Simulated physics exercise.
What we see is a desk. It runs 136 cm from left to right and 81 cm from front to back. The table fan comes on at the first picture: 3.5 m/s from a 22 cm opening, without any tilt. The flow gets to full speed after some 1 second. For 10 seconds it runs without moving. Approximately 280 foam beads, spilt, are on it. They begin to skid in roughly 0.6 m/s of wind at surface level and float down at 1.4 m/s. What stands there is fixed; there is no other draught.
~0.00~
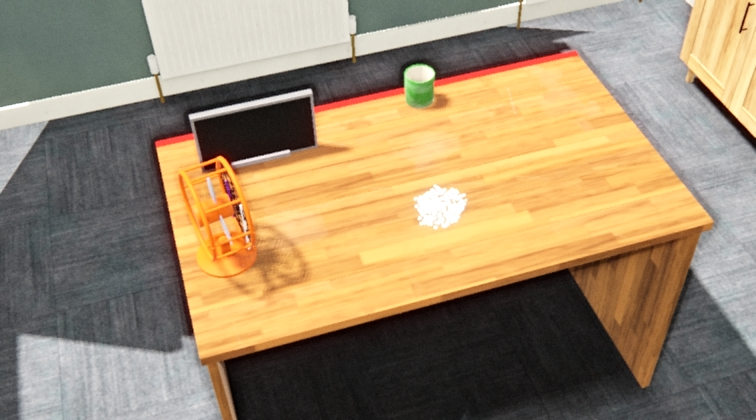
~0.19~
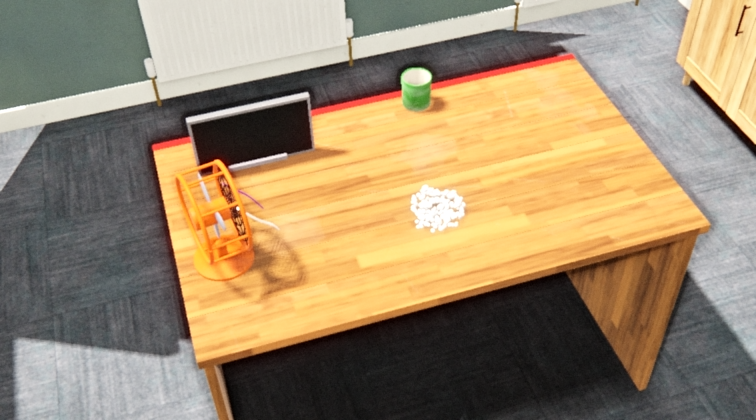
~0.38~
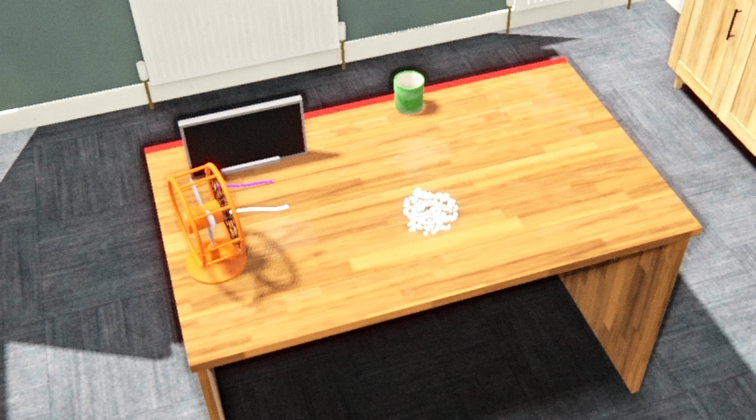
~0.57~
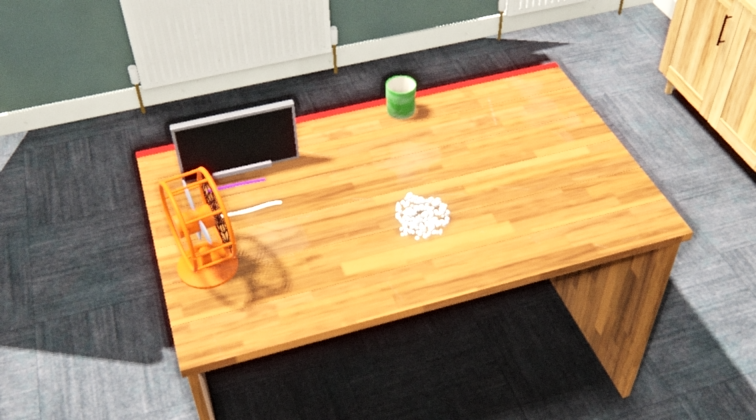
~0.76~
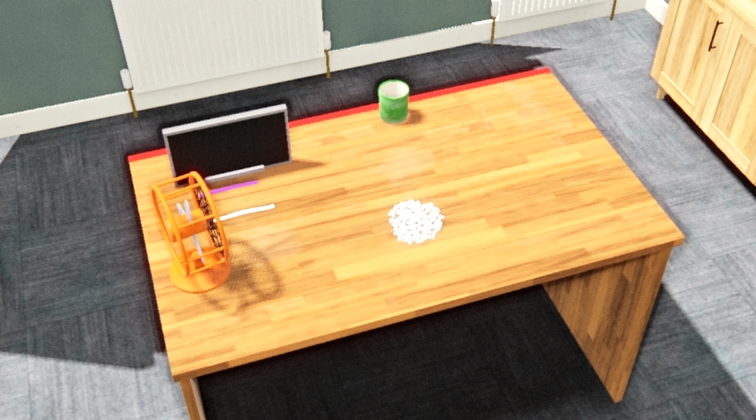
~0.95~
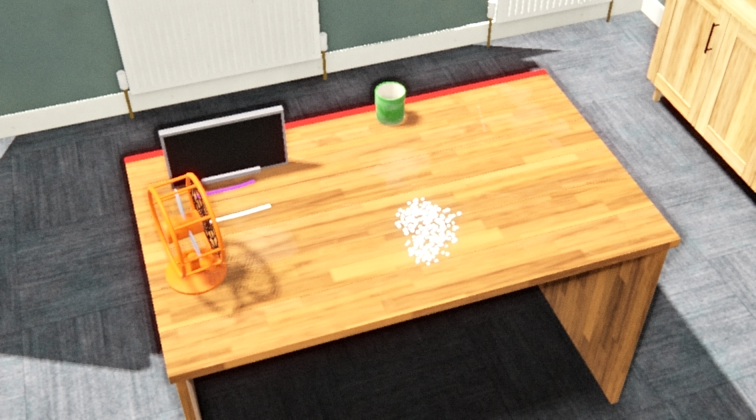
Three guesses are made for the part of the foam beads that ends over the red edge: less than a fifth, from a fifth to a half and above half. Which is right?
The share is below one fifth.
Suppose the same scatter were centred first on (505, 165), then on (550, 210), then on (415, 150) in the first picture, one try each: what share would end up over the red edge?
1 %, 0 %, 70 %.
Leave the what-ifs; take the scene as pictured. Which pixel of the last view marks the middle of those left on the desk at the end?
Around (522, 258).
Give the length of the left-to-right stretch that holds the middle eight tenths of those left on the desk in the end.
Around 50 cm.
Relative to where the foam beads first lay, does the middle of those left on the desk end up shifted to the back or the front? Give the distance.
Forward, some 20 cm.
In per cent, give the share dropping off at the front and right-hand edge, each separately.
About 0 per cent at the front edge and 20 per cent at the right-hand edge.
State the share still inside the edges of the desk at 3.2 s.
The remaining share is about 80 %.
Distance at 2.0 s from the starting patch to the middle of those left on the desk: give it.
Centre offset: Approx. 30 cm.
After 2.0 s, 0 % are over the red edge; the middle of those still in play is near (522, 258); 87 % have settled or left.
After 3.2 s, 0 % are over the red edge; the middle of those still in play is near (522, 258); 95 % have settled or left.
After 5.5 s, 0 % are over the red edge; the middle of those still in play is near (522, 258); 96 % have settled or left.
After 10.0 s, at the end, 0 % are over the red edge; the middle of those still in play is near (522, 258).
